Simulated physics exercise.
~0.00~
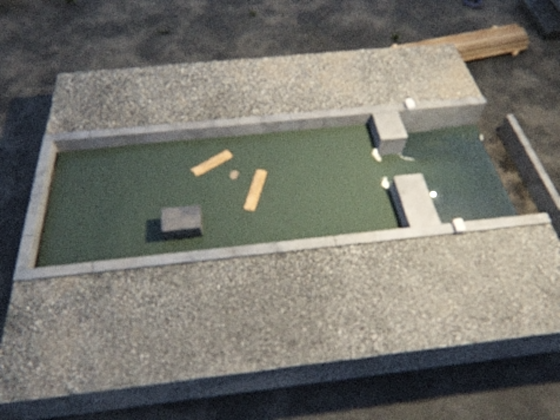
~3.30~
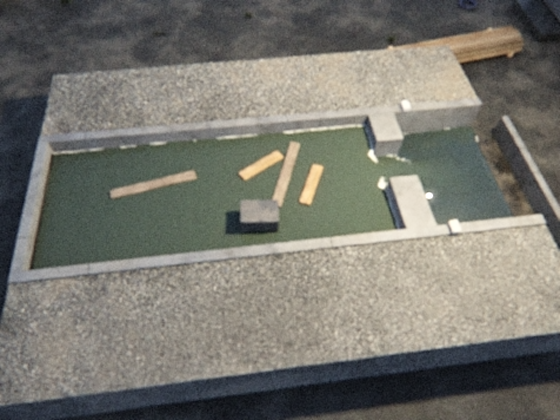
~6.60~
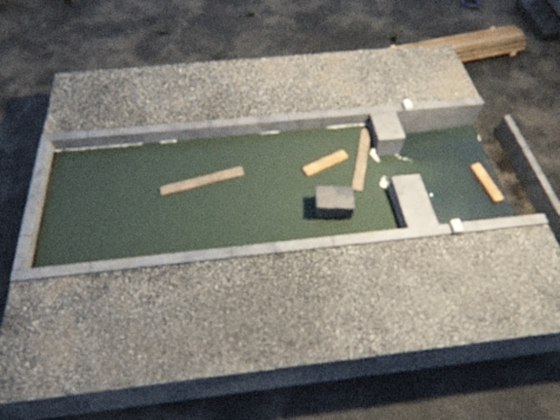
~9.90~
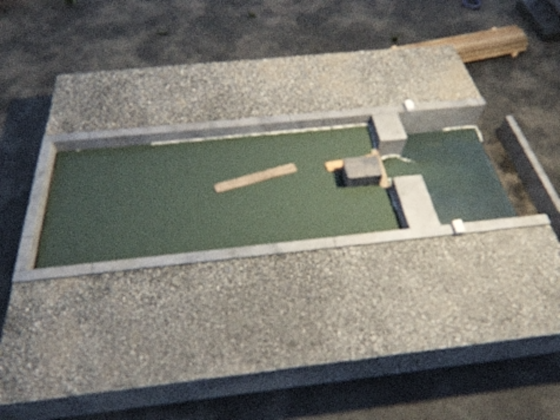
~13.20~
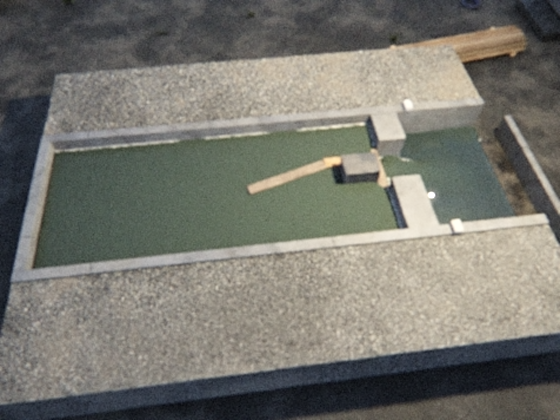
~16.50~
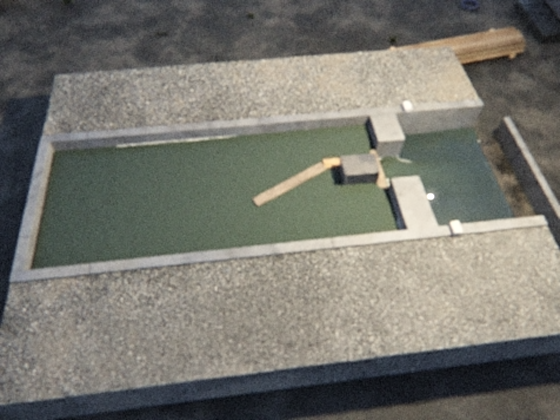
Pale wooden boards and a dark gray block drift rightward along a green water channel set between speckled gray banks. More boards come into view, and the group spreads out as it nears a narrow gap between two gray blocks. One short board passes through the opening into the right-hand section and then disappears from view. The dark block and the other short pieces bunch up at the gap and stop. A long board keeps drifting right, tilts, and comes to rest against them, leaving the cluster stuck on the left side of the opening.
